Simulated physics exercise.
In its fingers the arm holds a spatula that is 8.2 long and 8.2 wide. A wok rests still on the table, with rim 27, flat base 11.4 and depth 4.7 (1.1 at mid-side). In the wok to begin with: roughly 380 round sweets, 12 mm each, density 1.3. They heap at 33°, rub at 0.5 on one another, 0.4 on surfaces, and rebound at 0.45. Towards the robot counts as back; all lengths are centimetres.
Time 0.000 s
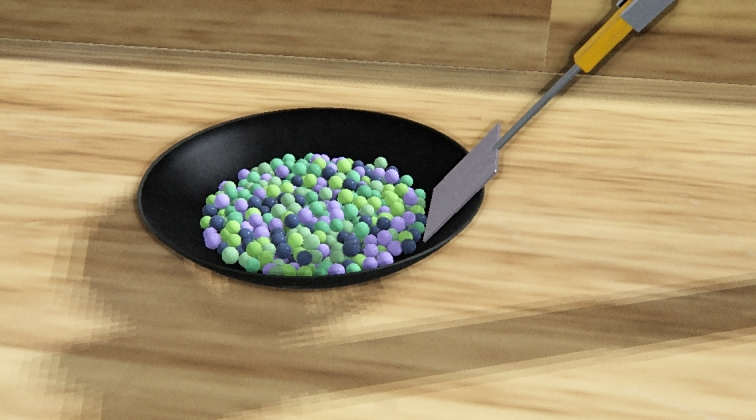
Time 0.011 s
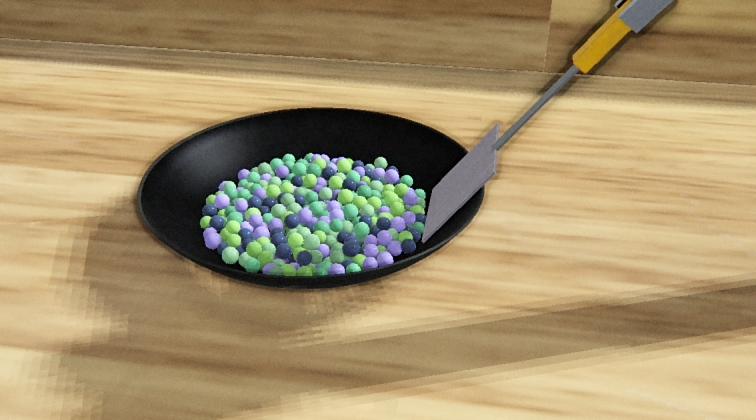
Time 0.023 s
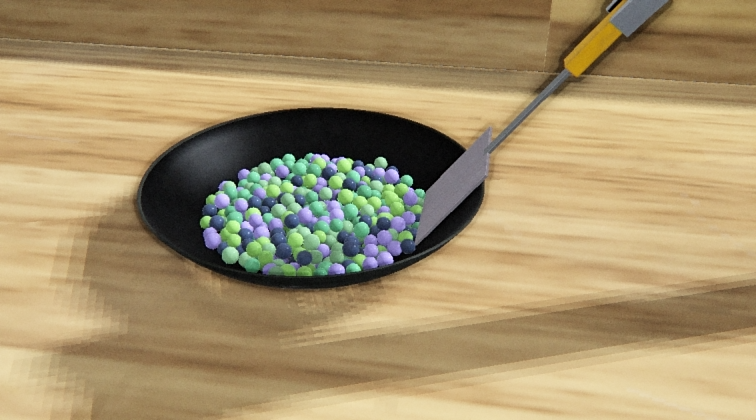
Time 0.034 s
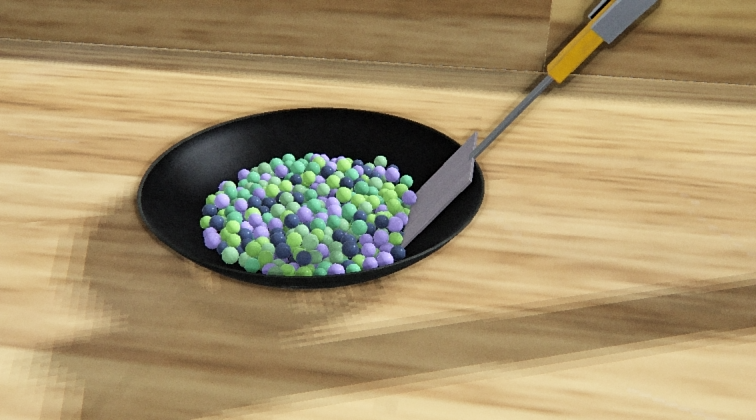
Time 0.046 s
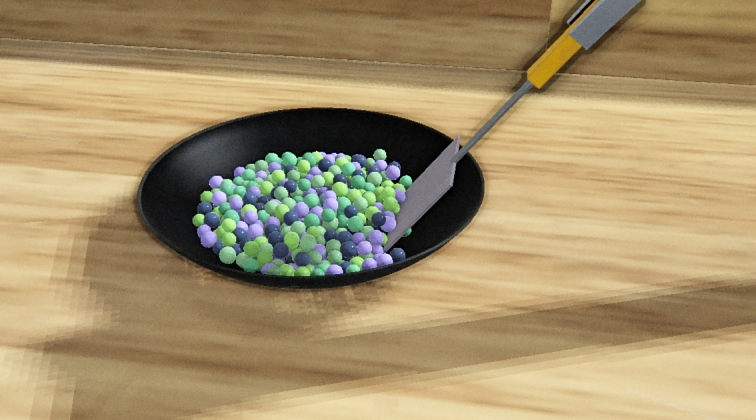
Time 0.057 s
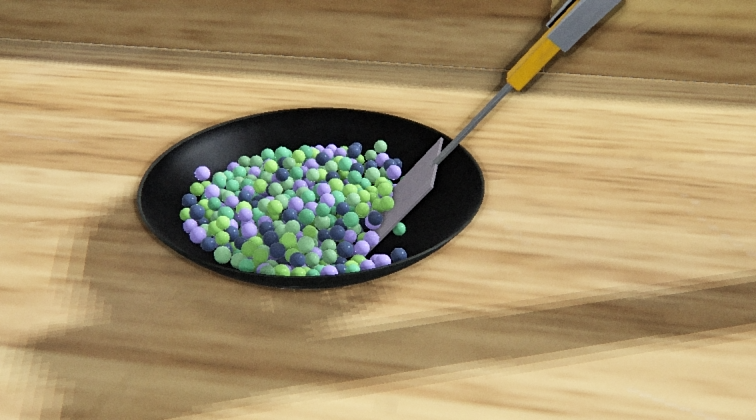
At first, a spatula with a yellow and grey handle rests at the right side of a black wok holding a heap of small green, purple and dark blue balls. The spatula then slides left into the heap, and the balls shift leftward and bunch up ahead of its blade.
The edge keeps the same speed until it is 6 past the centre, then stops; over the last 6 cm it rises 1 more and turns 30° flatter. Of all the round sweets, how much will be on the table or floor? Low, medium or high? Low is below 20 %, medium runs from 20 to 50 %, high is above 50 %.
The share is low, below 20 %.
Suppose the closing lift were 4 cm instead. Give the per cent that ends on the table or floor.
Result: Approx. 15 %.
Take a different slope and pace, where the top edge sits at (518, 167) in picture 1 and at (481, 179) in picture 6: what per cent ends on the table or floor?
Roughly 0 percent ends up there.
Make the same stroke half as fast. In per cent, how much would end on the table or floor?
Roughly 0 per cent, I'd say.
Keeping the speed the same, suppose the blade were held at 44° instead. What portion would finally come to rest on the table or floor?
Estimate for that slope: Some 15 per cent.
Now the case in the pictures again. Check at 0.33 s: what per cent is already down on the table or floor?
10 %.
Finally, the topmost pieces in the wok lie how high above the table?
Peak at rest, approximately 6.0 centimetres.
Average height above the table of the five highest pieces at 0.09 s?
Somewhere around 6 centimetres high.
By 0.09 s, sloping 53°, highest piece 6 above the table; 380 in the wok.
By 0.11 s, sloping 44°, highest piece 7 above the table; 379 in the wok, 1 on the blade or in flight.
By 0.33 s, sloping 23°, highest piece 6 above the table; 346 in the wok, 29 on the table or floor, 5 on the blade or in flight.
By 1.38 s, sloping 23°, highest piece 6 above the table; 346 in the wok, 34 on the table or floor.
Final count, 346 in the wok, 34 on the table or floor. That is 9 % on the table or floor.
